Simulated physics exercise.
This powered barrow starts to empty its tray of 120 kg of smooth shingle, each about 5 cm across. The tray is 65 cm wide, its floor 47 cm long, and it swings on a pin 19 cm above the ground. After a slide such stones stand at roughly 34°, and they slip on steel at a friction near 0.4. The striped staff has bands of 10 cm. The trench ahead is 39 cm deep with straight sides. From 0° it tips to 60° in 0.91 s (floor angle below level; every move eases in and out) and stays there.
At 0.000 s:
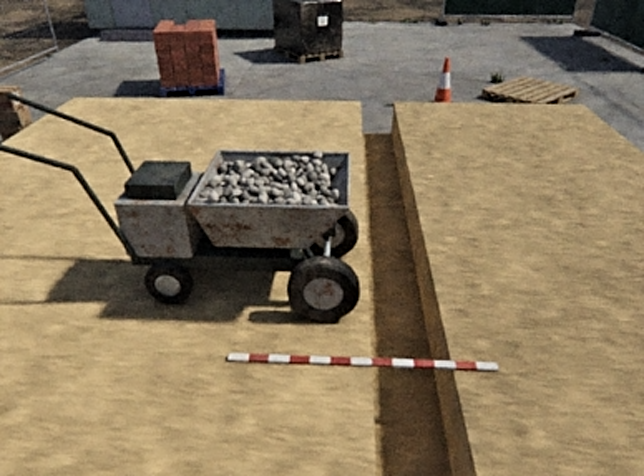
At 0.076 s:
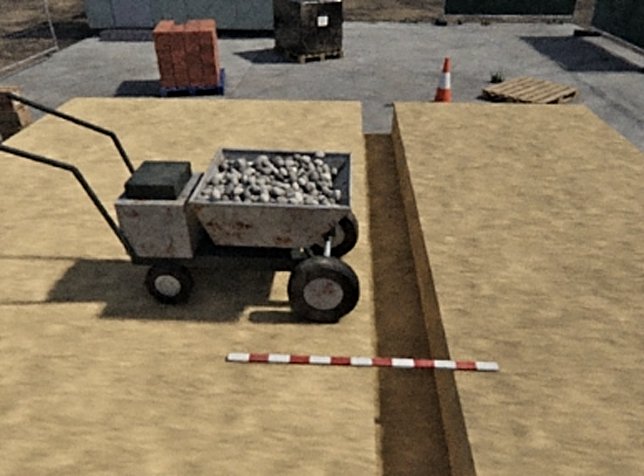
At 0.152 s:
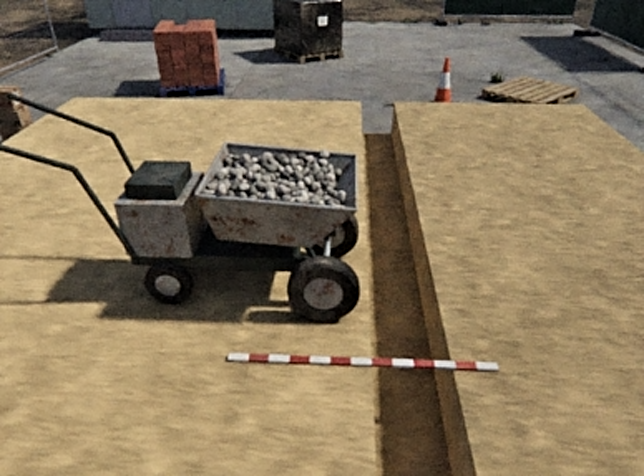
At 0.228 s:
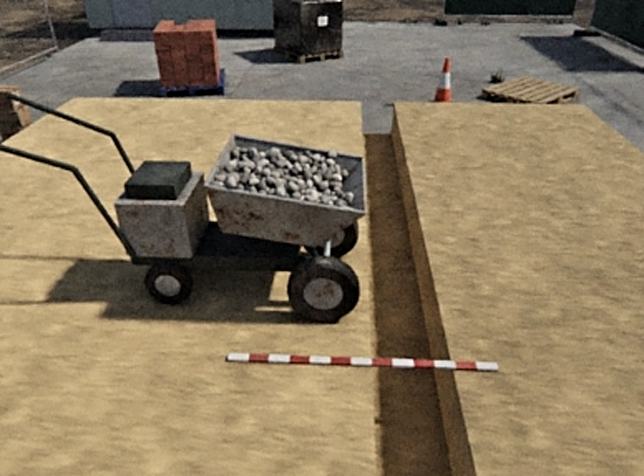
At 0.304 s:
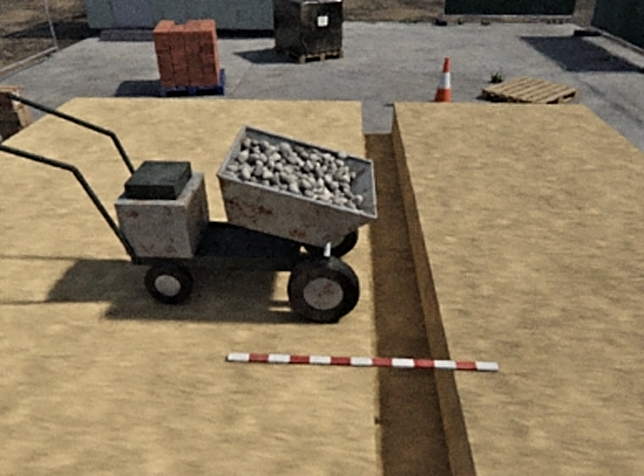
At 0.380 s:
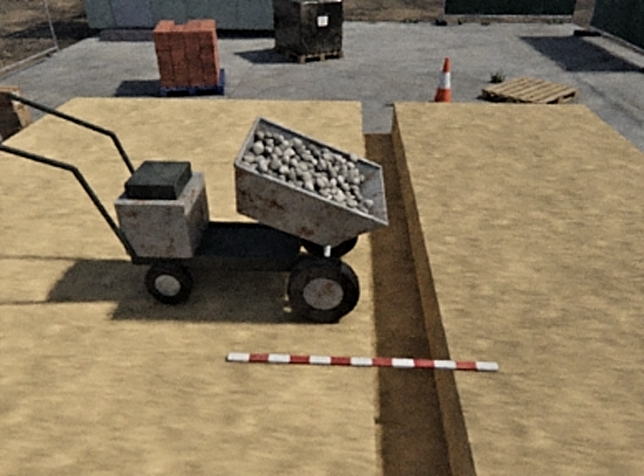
The clip shows a powered barrow loaded with grey stones standing beside a narrow trench, a striped staff lying across it, as the tray slowly tilts forward to the right, its rear rising while the wheels stay still.
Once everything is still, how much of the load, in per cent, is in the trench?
Some 34 per cent of it.
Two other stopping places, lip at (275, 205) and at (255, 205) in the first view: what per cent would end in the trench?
First some 85, then 70 per cent.
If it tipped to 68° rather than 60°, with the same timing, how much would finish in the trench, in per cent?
Then about 30 per cent.
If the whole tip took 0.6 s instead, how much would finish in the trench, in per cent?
Then about 30 per cent.
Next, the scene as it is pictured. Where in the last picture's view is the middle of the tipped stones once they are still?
Around (456, 286).
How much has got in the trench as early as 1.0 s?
Some 10 per cent.
After 0.7 s the floor is at 50°; 100 % in the tray; the foremost stones are at (404, 215).
After 1.0 s the floor is at 60°; 73 % in the tray, 8 % in the trench, 18 % past the trench; the foremost stones are at (479, 289).
After 1.4 s the floor is at 60°; 39 % in the tray, 8 % in the trench, 53 % past the trench; the foremost stones are at (574, 286).
After 3.3 s the floor is at 60°; 12 % in the tray, 34 % in the trench, 54 % past the trench; the foremost stones are past the picture's edge.
